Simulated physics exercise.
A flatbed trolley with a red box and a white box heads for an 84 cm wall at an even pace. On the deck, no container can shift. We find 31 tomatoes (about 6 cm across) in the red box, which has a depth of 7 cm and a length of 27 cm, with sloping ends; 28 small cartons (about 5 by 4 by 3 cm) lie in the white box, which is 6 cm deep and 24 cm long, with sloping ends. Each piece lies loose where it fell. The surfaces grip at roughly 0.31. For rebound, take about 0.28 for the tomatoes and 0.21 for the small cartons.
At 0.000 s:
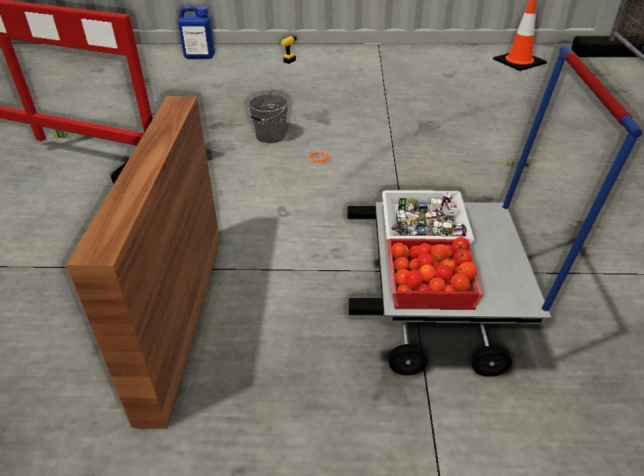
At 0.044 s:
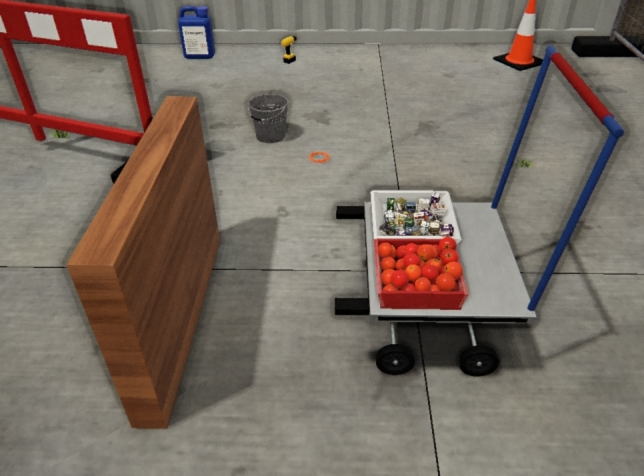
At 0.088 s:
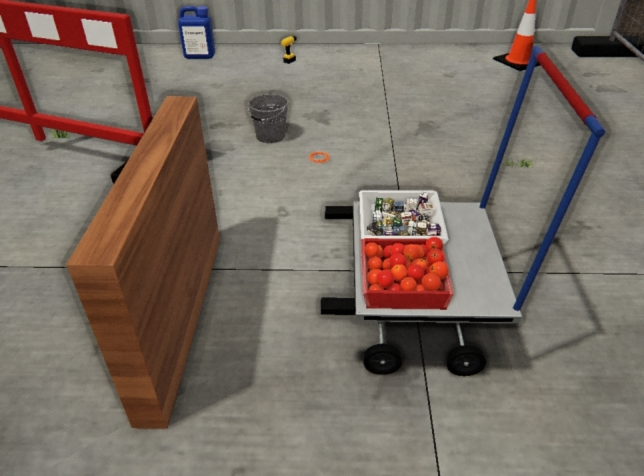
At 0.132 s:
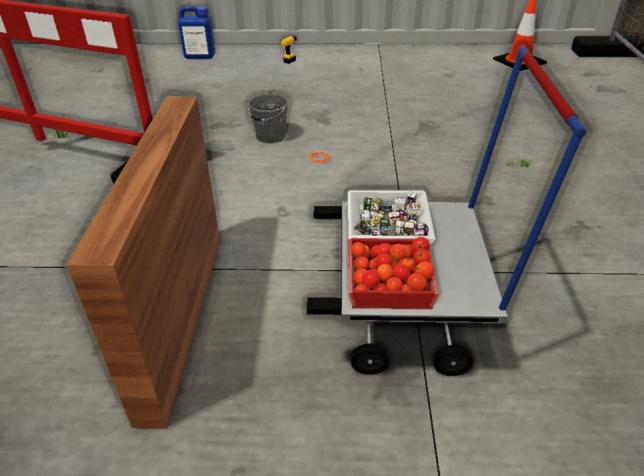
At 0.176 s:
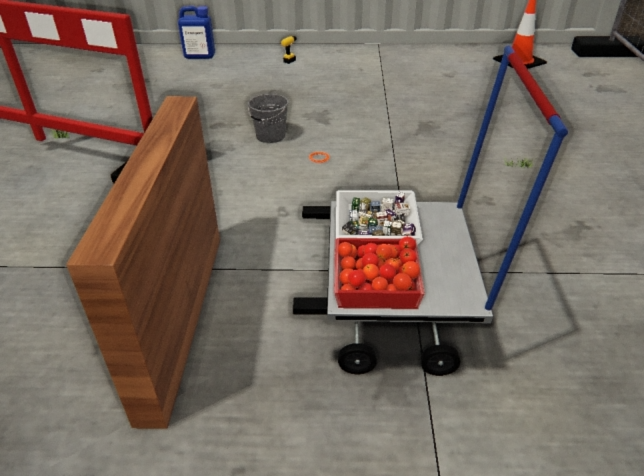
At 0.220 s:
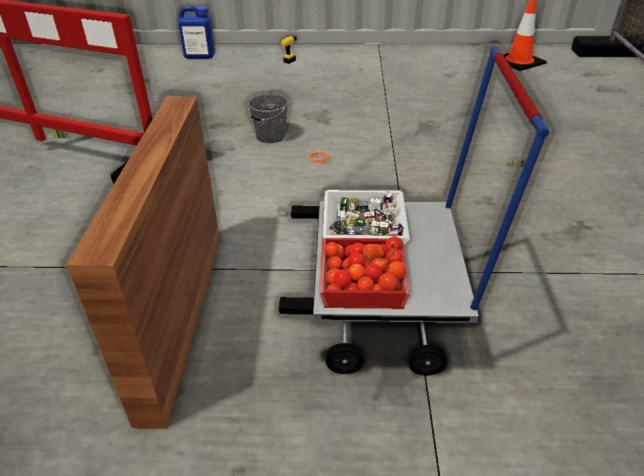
A flatbed trolley with a blue and red handle rolled steadily left across the concrete floor toward a wooden wall, carrying a red box of tomatoes and a white box of small cartons.
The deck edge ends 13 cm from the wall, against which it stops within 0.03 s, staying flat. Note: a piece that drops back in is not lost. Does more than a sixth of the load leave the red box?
No, the kept share is above five sixths.
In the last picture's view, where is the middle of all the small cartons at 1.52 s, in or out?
Near (263, 218).
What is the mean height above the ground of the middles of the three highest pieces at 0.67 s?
Close to 54 cm up.
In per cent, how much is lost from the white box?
For the white box, 0 percent.
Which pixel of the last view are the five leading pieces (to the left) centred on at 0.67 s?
I'd put them at about (220, 261).
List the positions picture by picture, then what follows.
In the first picture (each is followed by its nearest rim corner in this view, unless another is named), red box, (479, 293); white box (by its farthest rim corner), (385, 192); 69 cm short of the stop; none out.
In the second picture, red box, (465, 293); white box, (373, 191); 64 cm short of the stop.
In the third picture, red box, (450, 292); white box, (362, 191); 59 cm short of the stop.
In the fourth picture, red box, (435, 292); white box, (350, 191); 53 cm short of the stop.
In the fifth picture, red box, (421, 292); white box, (339, 191); 48 cm short of the stop.
In the sixth picture, red box, (406, 292); white box, (328, 191); 43 cm short of the stop; none out.
After 0.57 s, impact.
After 0.67 s, red box 31 in, 0 out and white box 28 in, 0 out.
After 0.79 s, red box 31 in, 0 out and white box 28 in, 0 out.
After 1.02 s, red box 30 in, 1 out and white box 28 in, 0 out.
Outcome (at 1.52 s), red box 30 in, 1 out and white box 28 in, 0 out. Asked share, 1 of 31, 3 per cent.
